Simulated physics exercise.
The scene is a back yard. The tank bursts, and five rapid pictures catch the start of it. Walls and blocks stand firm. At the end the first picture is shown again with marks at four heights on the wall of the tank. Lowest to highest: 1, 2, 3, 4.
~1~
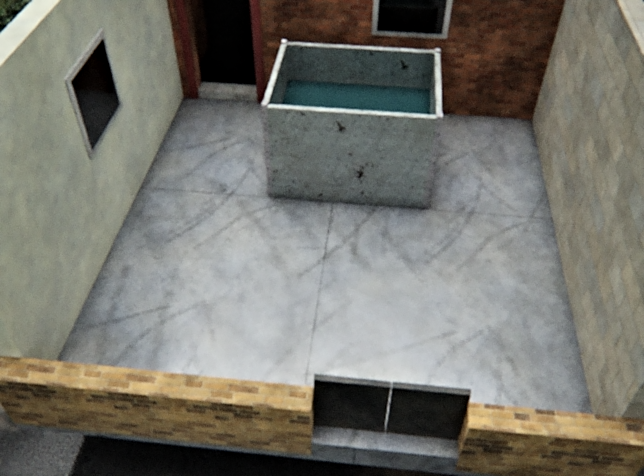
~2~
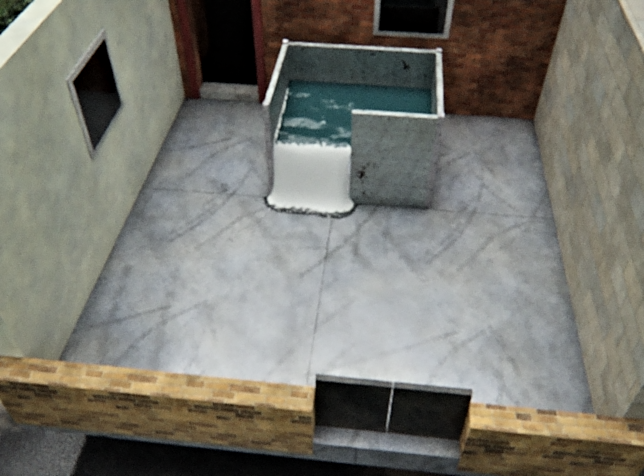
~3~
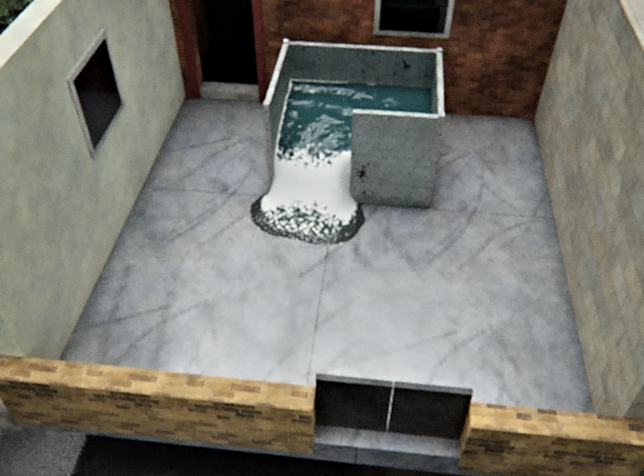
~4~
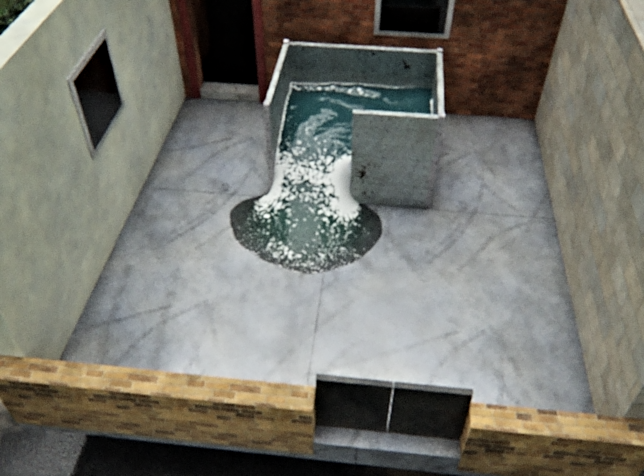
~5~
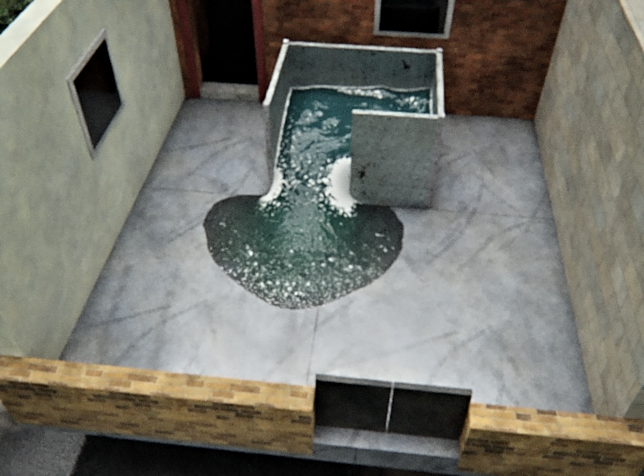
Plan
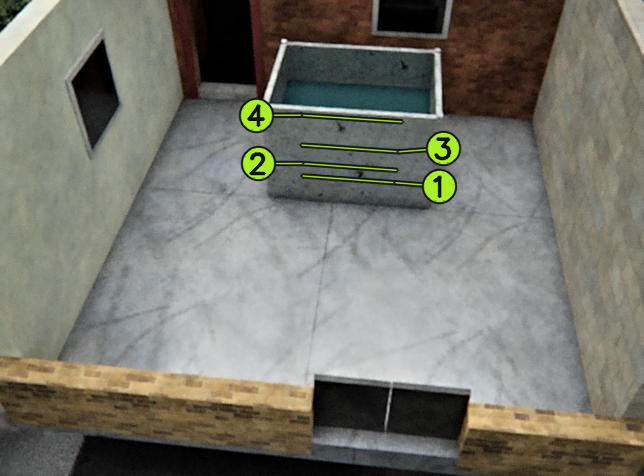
A grey concrete tank of still teal water stands at the back of a paved yard, seen from high above by a camera that stays put. A pale wall with a window rises on the left, a stone wall on the right, red brick and a dark doorway behind, and low tan brick in front. The tank's front opens at the left, and foaming water pours out, spreading forward in a widening, rounded sheet.
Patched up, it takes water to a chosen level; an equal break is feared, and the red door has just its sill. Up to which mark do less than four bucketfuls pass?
Go for 3.
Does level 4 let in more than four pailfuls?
Yes, that goes wrong.
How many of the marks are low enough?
Three of the four.
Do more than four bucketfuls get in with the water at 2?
No.
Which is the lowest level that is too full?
It is 4.
On the marked copy, 1 at (348, 179); 2 at (349, 166); 3 at (349, 148); 4 at (351, 118); from the bottom up 1, 2, 3, 4.
With 1, nothing gets over.
With 2, nothing gets over.
With 3, a splash gets over, under a bucket.
With 4, about 11 bucketfuls get in.
